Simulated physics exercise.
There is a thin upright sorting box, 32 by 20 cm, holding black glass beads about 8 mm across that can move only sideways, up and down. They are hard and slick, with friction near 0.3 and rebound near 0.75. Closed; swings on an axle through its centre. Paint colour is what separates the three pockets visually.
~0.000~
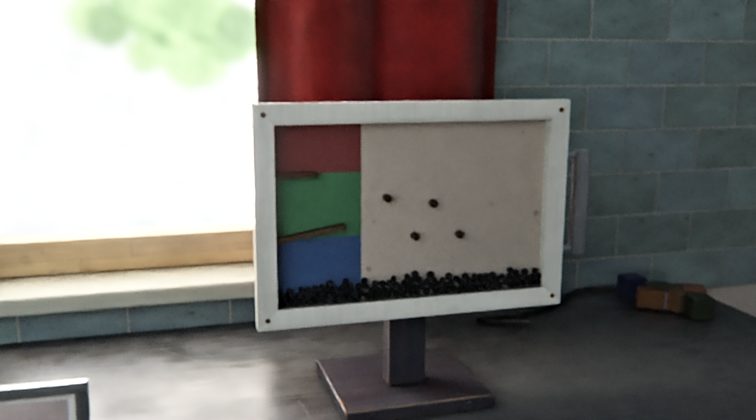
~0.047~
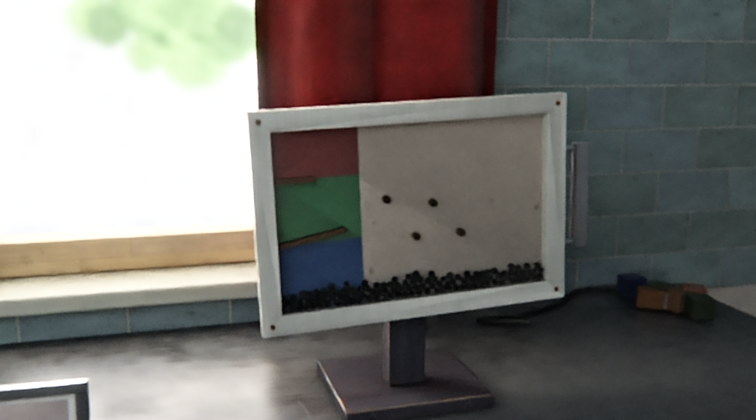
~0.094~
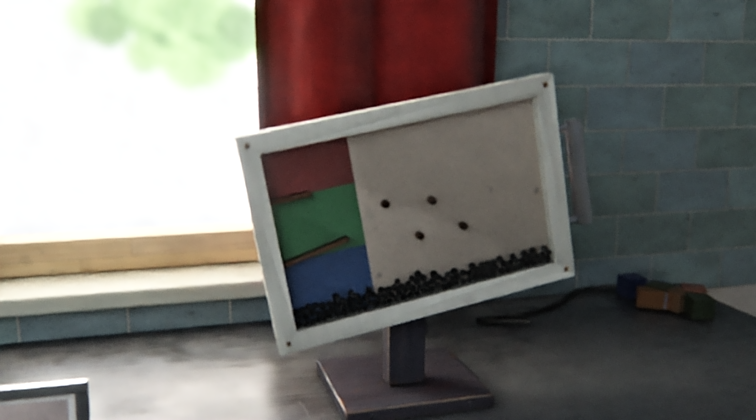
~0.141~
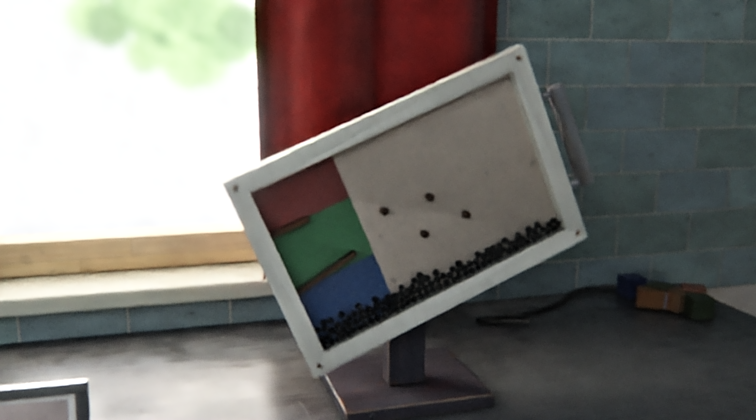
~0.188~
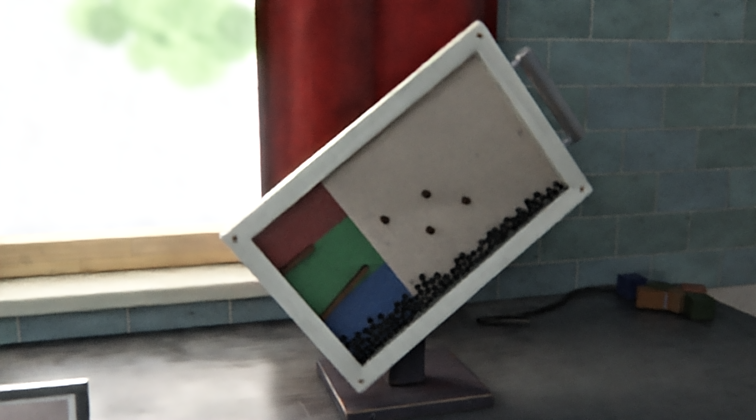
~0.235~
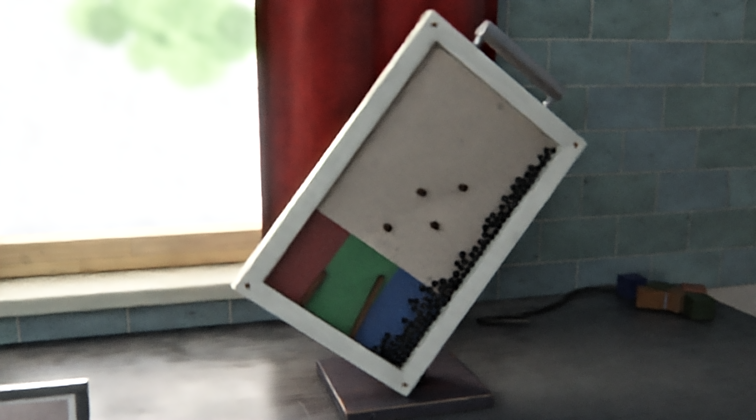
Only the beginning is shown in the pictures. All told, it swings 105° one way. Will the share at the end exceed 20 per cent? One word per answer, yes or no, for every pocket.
Red: No, blue: Yes, green: No.
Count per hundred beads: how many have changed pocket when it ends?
Close to 70 % end up somewhere else.
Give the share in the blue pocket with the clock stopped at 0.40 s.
Share: Close to 65 percent.
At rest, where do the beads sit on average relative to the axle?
Right: About 8 cm; below: About 11 cm.
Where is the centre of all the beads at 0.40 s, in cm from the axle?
Right: About 8 cm; below: About 7 cm.
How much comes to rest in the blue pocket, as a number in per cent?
That comes to near 85 percent.
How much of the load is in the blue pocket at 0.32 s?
Share: Near 55 per cent.
After 0.32 s, it stands 80° anticlockwise; the beads' middle is 7 cm right of and 6 cm below the centre; blue 55 %.
After 0.40 s, it stands 100° anticlockwise; the beads' middle is 8 cm right of and 7 cm below the centre; blue 65 %.
After 0.47 s, it stands 105° anticlockwise; the beads' middle is 8 cm right of and 8 cm below the centre; blue 80 %, green 5 %.
Settled by 1.7 s, it stands 105° anticlockwise; red 5 %, blue 85 %, green 10 %.
